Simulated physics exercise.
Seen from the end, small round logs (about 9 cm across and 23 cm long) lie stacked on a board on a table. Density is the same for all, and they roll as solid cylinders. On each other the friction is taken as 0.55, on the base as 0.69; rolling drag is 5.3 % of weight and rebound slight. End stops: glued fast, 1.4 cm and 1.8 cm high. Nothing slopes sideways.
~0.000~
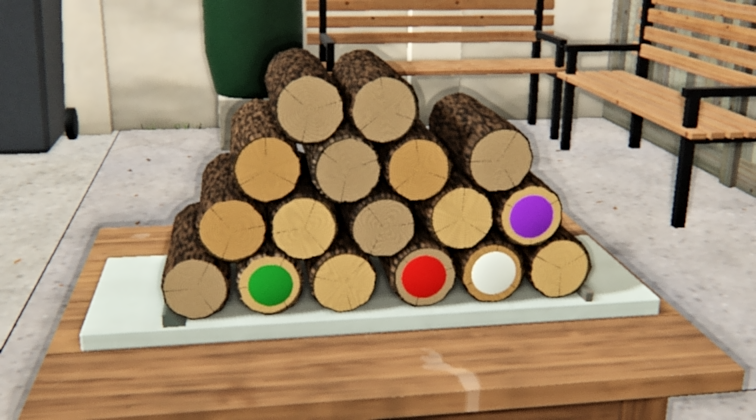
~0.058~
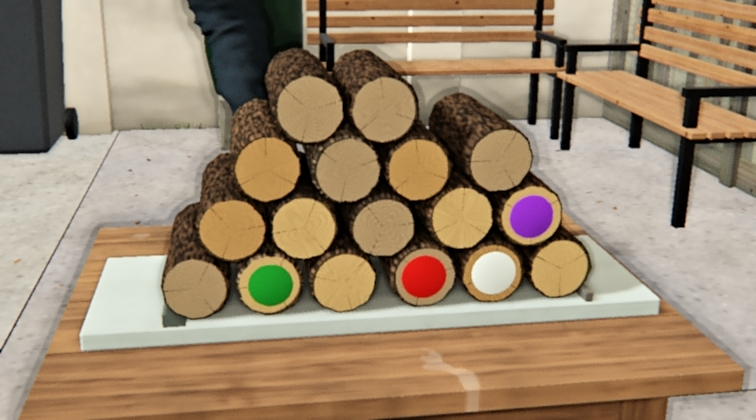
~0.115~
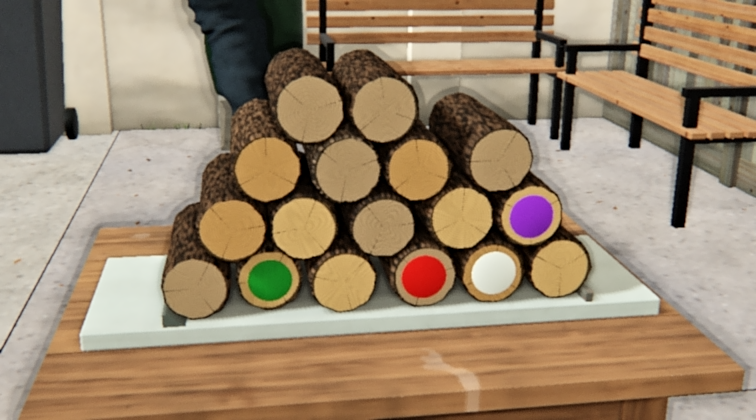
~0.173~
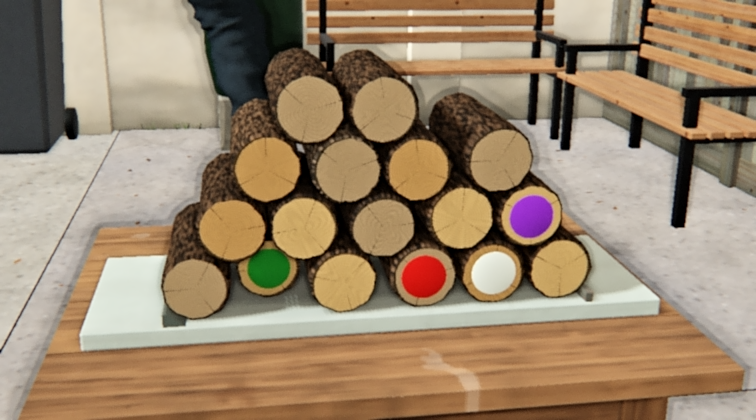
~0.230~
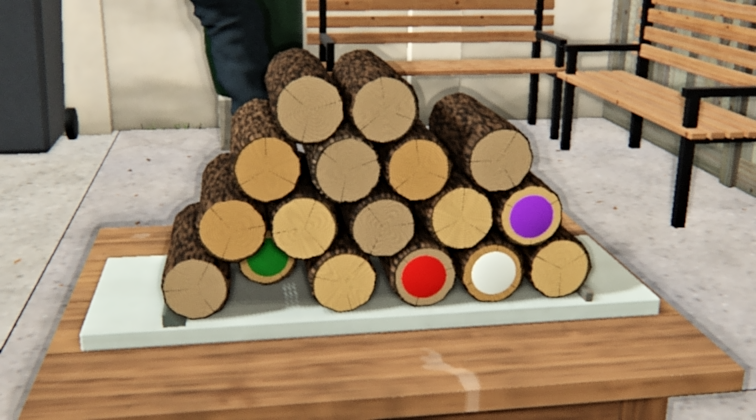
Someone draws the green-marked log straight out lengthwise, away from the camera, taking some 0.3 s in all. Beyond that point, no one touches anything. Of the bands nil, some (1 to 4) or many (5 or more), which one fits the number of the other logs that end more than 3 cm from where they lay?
The band is nil.
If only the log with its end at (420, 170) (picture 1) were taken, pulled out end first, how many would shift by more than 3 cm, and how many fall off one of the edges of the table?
Shift: 1. Out: 0.
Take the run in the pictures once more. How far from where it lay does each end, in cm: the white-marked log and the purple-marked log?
White-marked log: 0, purple-marked log: 0.
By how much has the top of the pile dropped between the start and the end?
I'd put it at some 0 cm lower than at the start.
After 0.50 s, 0 now displaced over 3 cm.
After 0.58 s, 0 now displaced over 3 cm.
At rest by 0.8 s, 0 moved over 3 cm; not one off the edges of the table; top of the pile 34 cm high, from 34 cm.
